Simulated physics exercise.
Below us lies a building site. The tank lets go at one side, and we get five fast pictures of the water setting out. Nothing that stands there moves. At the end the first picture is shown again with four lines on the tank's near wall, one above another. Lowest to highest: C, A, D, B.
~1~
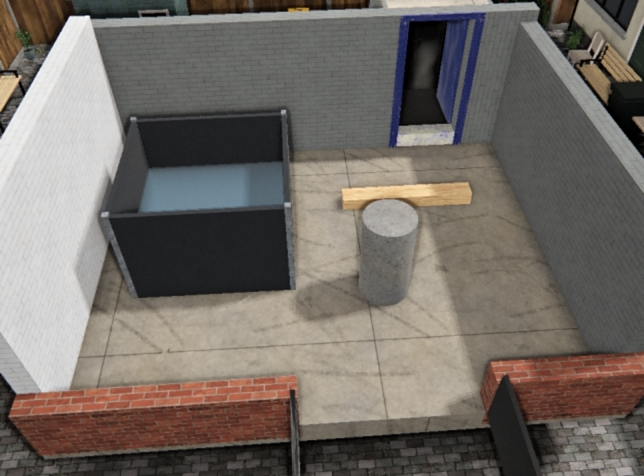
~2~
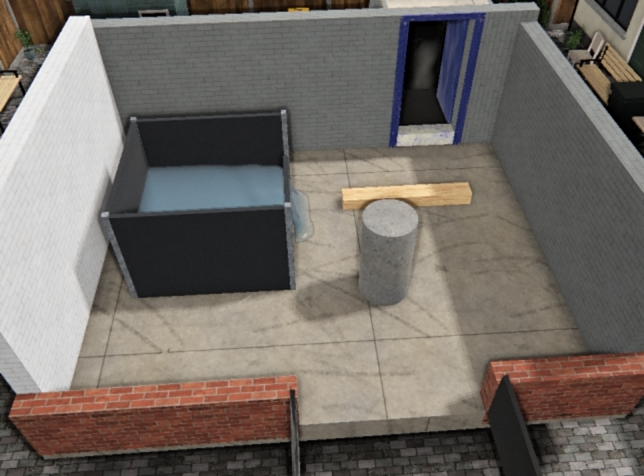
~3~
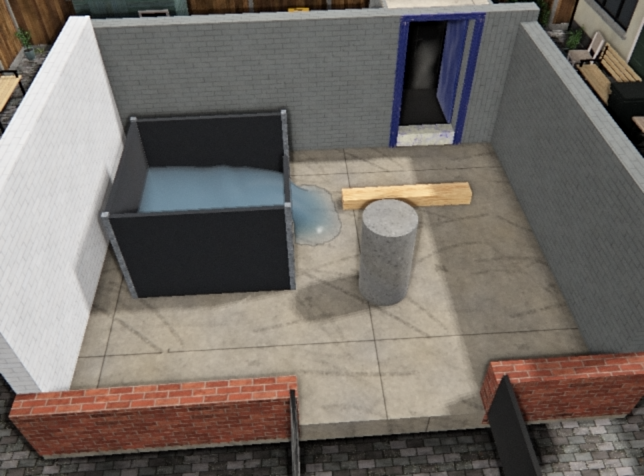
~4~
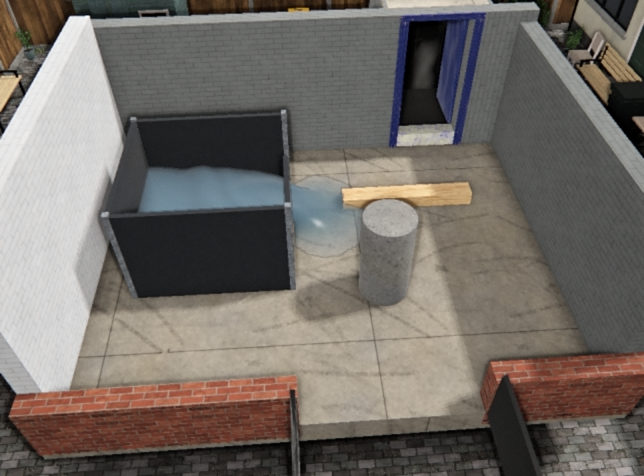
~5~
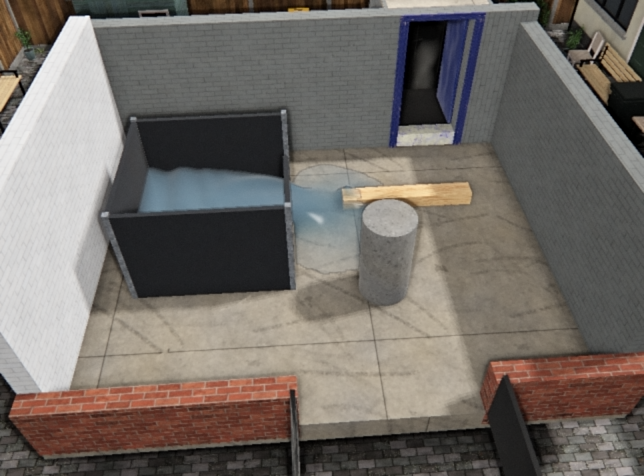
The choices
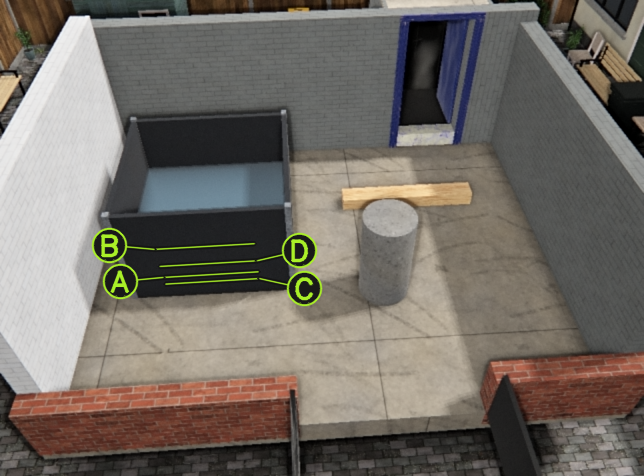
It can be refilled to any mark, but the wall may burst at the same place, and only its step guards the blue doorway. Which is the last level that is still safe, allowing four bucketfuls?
The limit is B.
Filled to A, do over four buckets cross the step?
No, that is safe.
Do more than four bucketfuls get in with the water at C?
No, that is safe.
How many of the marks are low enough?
All four.
On the marked copy, A at (211, 274); B at (204, 246); C at (212, 281); D at (208, 263); from the bottom up C, A, D, B.
If A is chosen, nothing gets over.
If B is chosen, a bucket or two gets in.
If C is chosen, nothing gets over.
If D is chosen, nothing gets over.
